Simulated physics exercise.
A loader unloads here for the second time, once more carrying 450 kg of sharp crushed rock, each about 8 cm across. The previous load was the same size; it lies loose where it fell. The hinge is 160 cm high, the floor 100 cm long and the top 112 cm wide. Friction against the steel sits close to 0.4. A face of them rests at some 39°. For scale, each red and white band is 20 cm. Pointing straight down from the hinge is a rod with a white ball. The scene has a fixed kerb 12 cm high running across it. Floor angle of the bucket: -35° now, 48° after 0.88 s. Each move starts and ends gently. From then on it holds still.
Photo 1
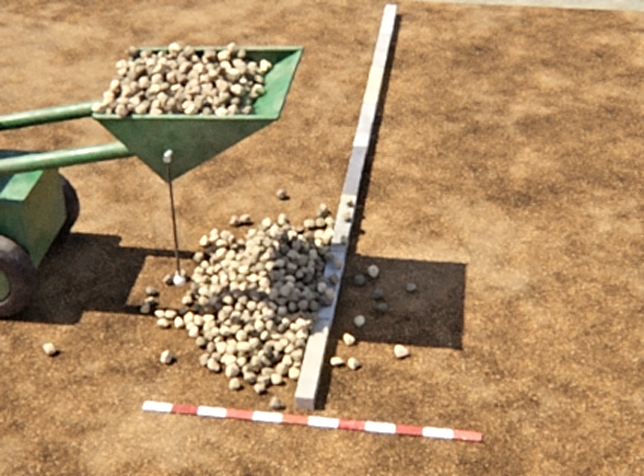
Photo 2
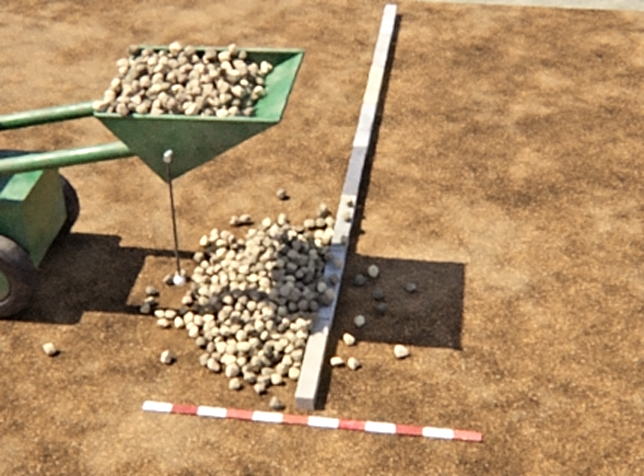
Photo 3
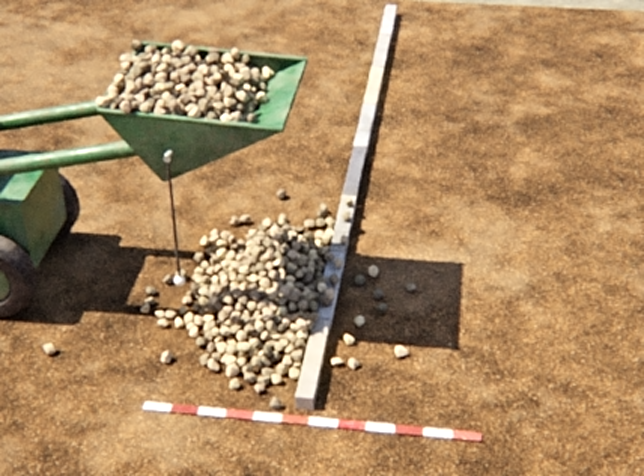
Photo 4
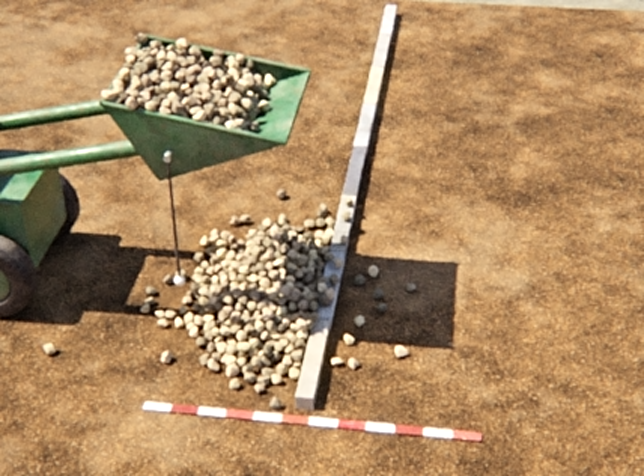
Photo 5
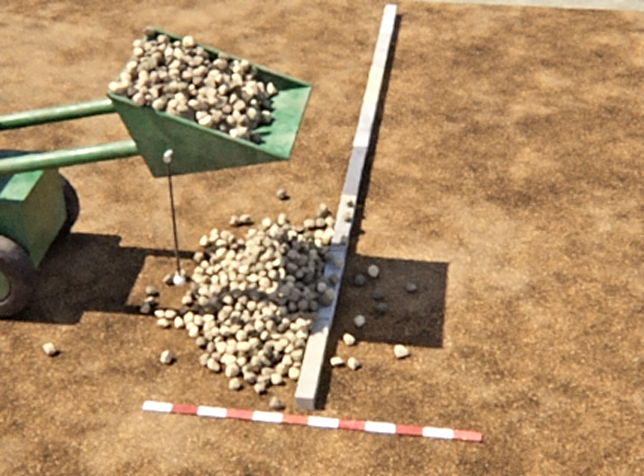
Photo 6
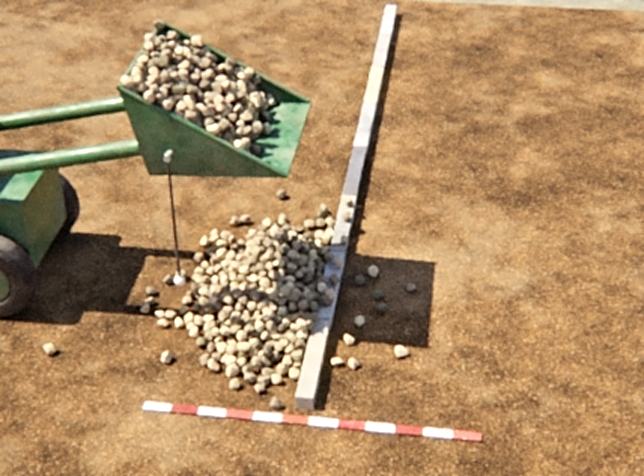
A green loader bucket full of stones tilts forward above a pile beside a kerb.
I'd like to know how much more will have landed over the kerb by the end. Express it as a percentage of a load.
Roughly 47 in every hundred.
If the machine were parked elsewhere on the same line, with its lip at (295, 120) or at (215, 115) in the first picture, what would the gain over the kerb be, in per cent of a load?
Case one about 65 %, case two about 5 %.
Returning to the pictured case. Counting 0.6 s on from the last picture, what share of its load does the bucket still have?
About 65 per cent is held.
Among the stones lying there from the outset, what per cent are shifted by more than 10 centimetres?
Close to 5 in a hundred of them.
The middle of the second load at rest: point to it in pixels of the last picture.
Their middle rests near (325, 286).
Then, 0.3 s after the last picture the floor is at 35°; in per cent of one load, 99 in the bucket, 99 on this side of the kerb, 2 over the kerb; the foremost stones are at (378, 308).
Then, 0.6 s after the last picture the floor is at 48°; in per cent of one load, 63 in the bucket, 134 on this side of the kerb, 2 over the kerb; the foremost stones are at (378, 308).
Then, 1.0 s after the last picture the floor is at 48°; in per cent of one load, 7 in the bucket, 173 on this side of the kerb, 19 over the kerb; the foremost stones are at (409, 296).
Then, 3.7 s after the last picture the floor is at 48°; in per cent of one load, 0 in the bucket, 151 on this side of the kerb, 49 over the kerb; the foremost stones are at (537, 313). Net gain over the kerb, 47.
